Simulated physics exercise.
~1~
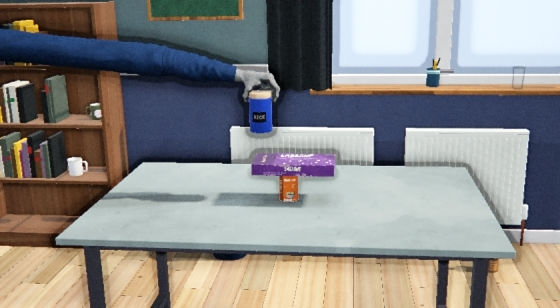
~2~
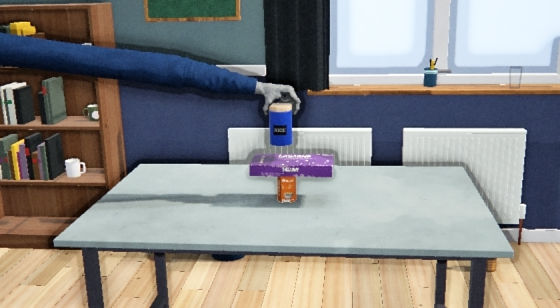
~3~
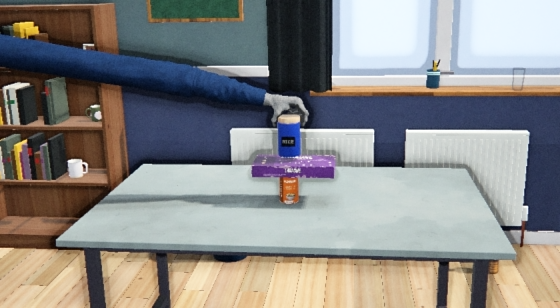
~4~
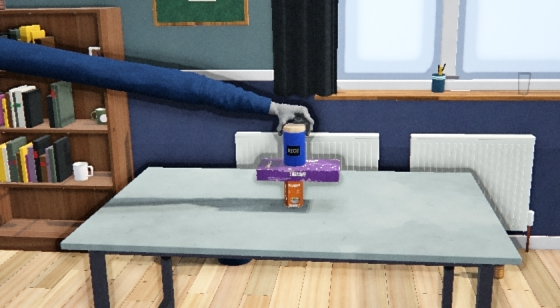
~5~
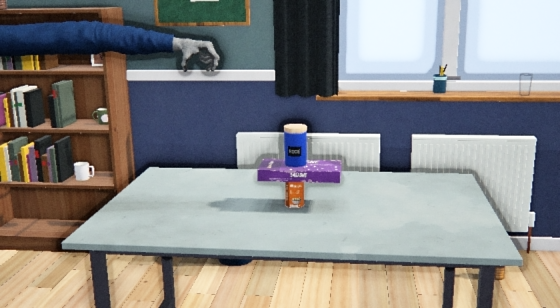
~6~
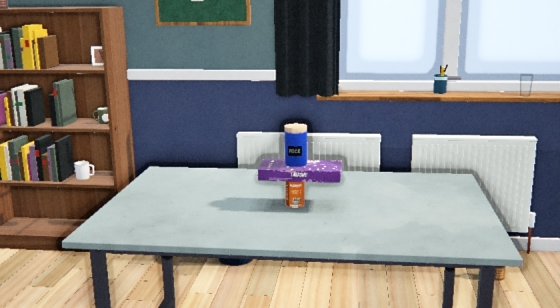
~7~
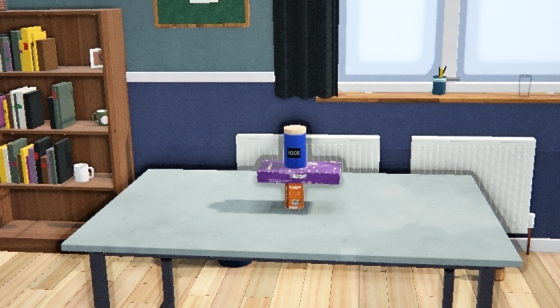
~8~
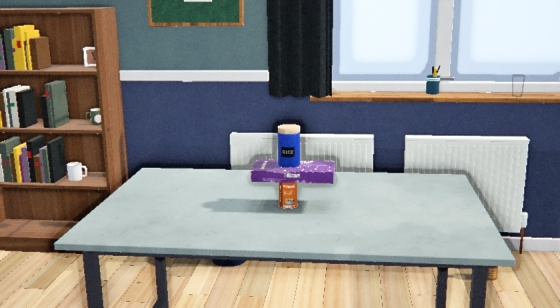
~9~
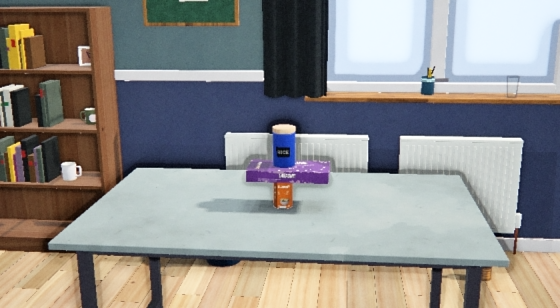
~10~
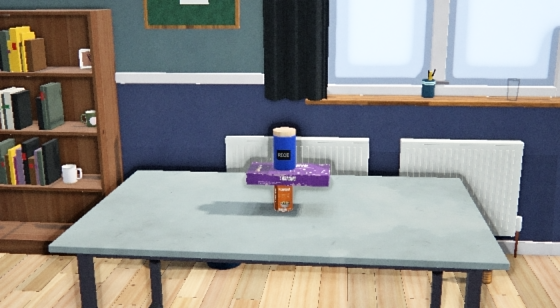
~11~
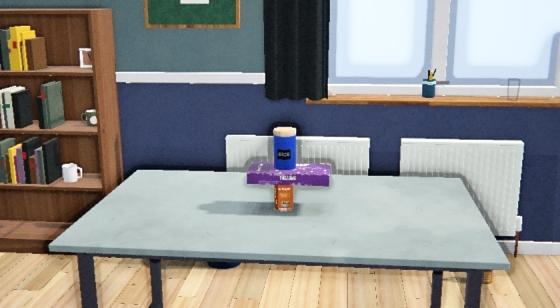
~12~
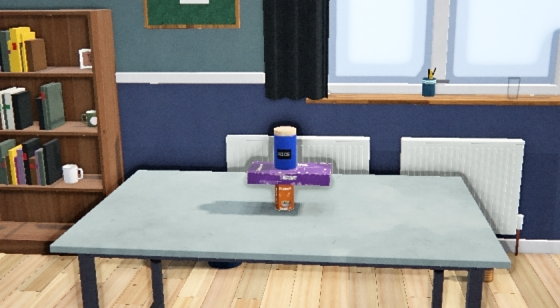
In a room with dark blue lower walls, a pale grey-green table is seen from the front and slightly above, through a gently swaying view. A bookshelf stands at left, with white radiators and a window behind. On the table, an orange tin supports a wide purple packet lying across its top. A long blue-sleeved arm reaches in from the left, holding a blue jar upright above them. The hand moves the jar slightly right and lowers it onto the packet, then lets go and withdraws to the left. The jar stays upright, and the stack remains balanced and still.
